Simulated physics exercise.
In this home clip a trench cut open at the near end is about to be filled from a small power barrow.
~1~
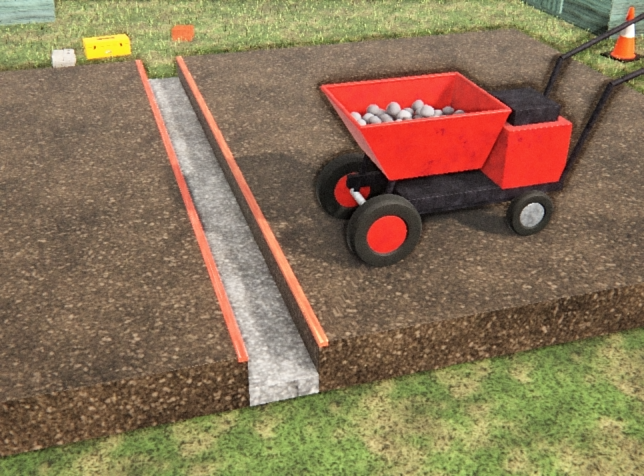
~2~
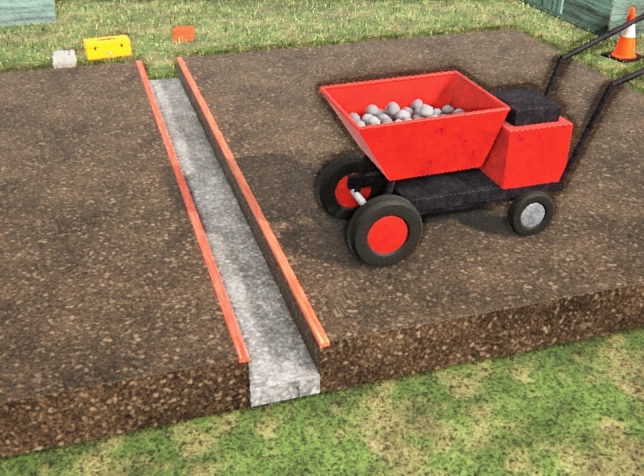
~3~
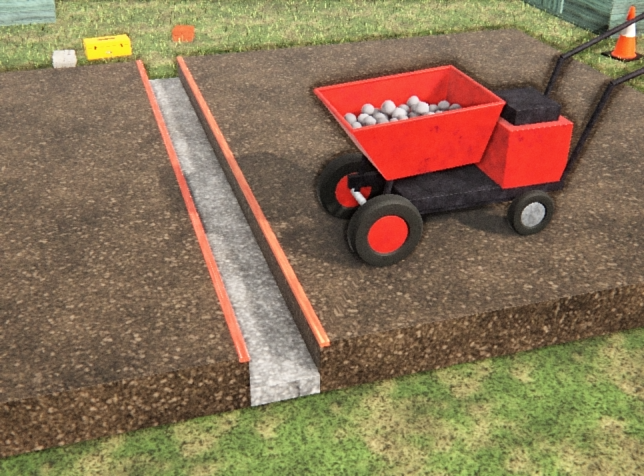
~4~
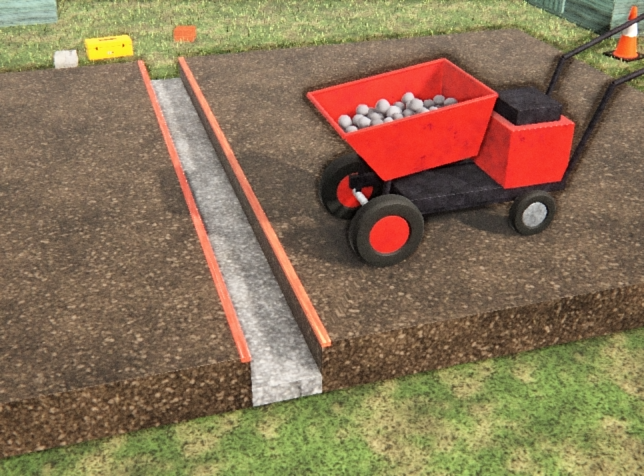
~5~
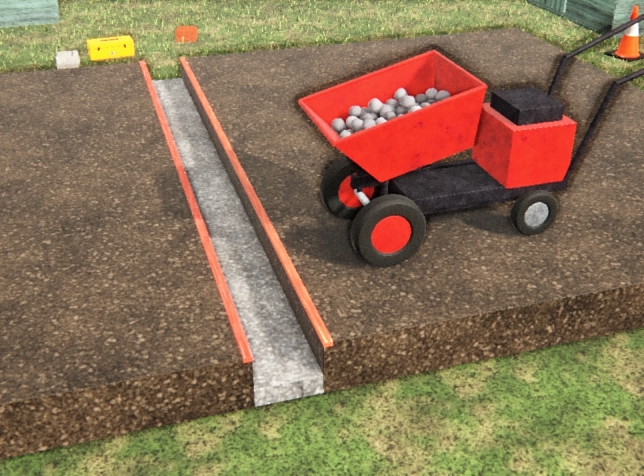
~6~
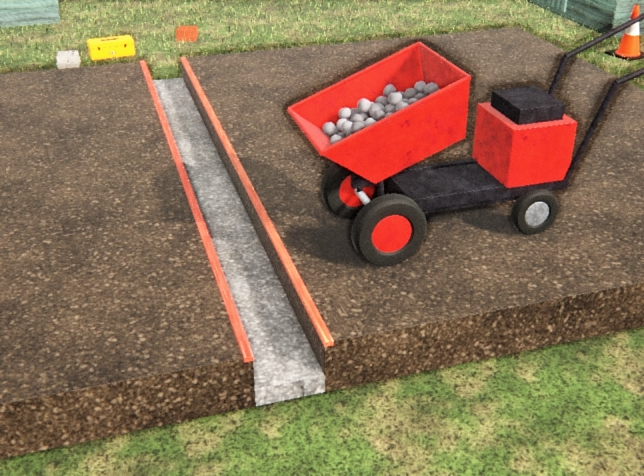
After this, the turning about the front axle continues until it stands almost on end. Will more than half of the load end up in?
Trench holds most.
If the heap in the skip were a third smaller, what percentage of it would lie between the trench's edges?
About 90 %.
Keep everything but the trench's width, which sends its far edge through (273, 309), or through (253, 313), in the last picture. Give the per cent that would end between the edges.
Lab note: Try one 10 per cent, try two 60 per cent.
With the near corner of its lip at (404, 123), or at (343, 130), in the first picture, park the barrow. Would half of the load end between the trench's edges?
Initially past the halfway mark, next past the halfway mark.
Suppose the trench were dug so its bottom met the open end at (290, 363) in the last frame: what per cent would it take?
50 %, roughly.
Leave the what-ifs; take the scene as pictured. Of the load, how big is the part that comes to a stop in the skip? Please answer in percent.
Estimate: Near 0 %.
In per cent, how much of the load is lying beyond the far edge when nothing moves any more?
My estimate is around 10 percent.
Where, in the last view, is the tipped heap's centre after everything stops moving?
Once it all stops, the middle lies near (241, 274).
Just after the last frame, skip tipped steeply; every one in the skip.
A moment on, skip tipped right over; the larger part in the skip; about a tenth in or heaped over the trench.
Further on, skip tipped right over; roughly a quarter in the skip; roughly two thirds in or heaped over the trench; about a tenth beyond it.
When it is over, skip tipped right over; the larger part in or heaped over the trench; about a tenth beyond it.
